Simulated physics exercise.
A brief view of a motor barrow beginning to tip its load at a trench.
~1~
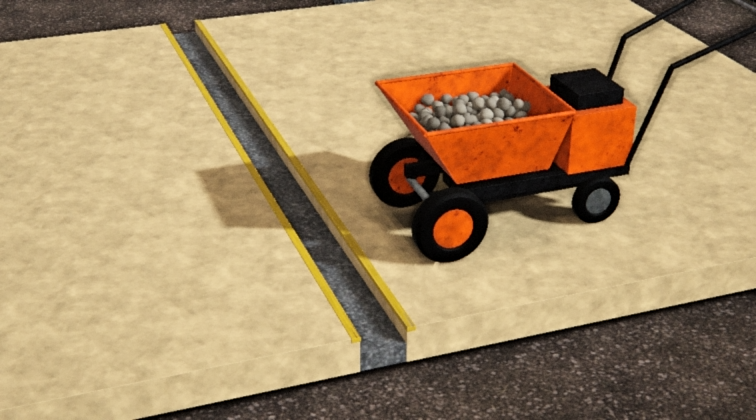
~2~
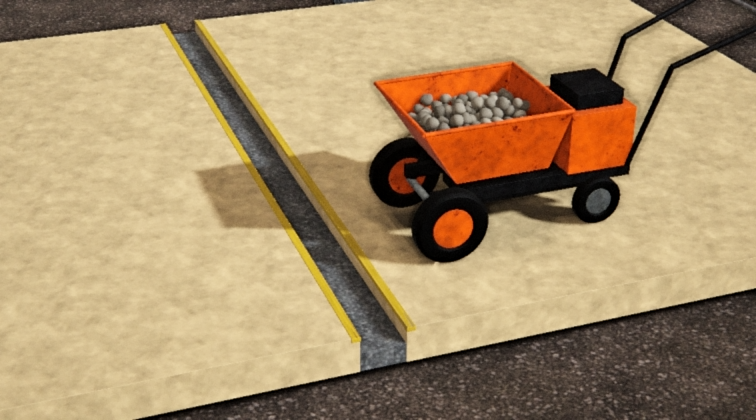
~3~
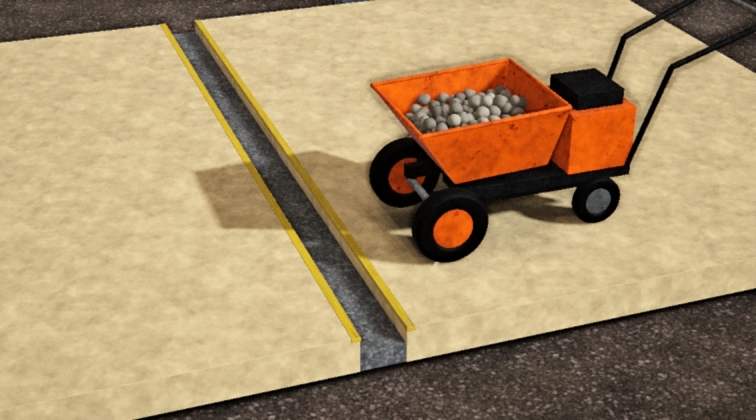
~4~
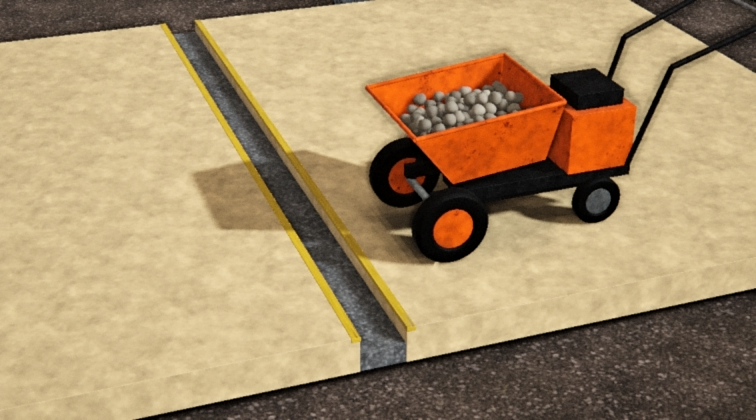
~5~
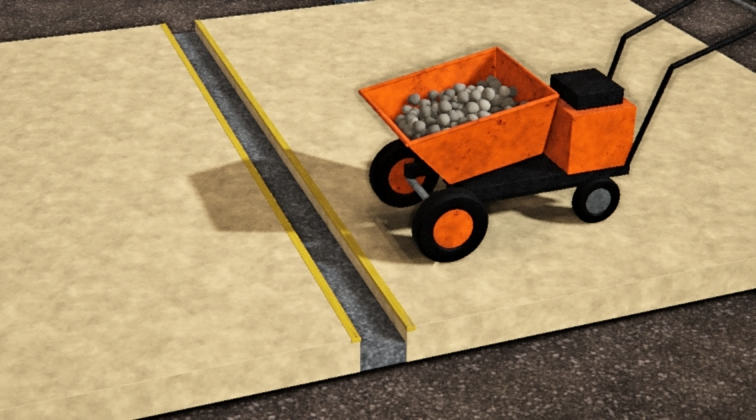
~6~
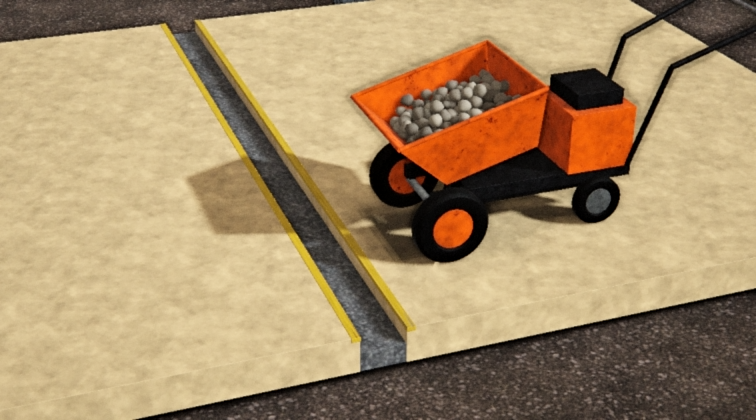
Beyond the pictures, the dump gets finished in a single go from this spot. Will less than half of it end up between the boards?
Yes, under half lands there.
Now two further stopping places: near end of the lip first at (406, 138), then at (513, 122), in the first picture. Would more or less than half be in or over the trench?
First spot a minority of it, second spot a minority of it.
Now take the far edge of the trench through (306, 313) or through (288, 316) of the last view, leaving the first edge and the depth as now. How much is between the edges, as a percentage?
Well, it'd be something like 70 per cent the first time and 80 per cent the second.
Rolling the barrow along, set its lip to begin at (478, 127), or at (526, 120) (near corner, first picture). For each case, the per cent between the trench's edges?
The first stopping place yields 50 % and the other yields 30 %.
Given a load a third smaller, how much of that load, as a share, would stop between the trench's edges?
That works out at around 40 percent.
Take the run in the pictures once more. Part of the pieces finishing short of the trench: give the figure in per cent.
It comes to 0 per cent or so.
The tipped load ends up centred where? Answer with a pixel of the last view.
Around (289, 249).
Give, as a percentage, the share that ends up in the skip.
15 per cent, roughly.
Just after the last frame, skip tipped steeply; every one in the skip.
A moment on, skip tipped right over; the larger part in the skip; just a few in or heaped over the trench; about a tenth beyond it.
Further on, skip tipped right over; roughly a quarter in the skip; roughly a quarter in or heaped over the trench; roughly half beyond it.
When it is over, skip tipped right over; about a tenth in the skip; roughly a quarter in or heaped over the trench; roughly two thirds beyond it.
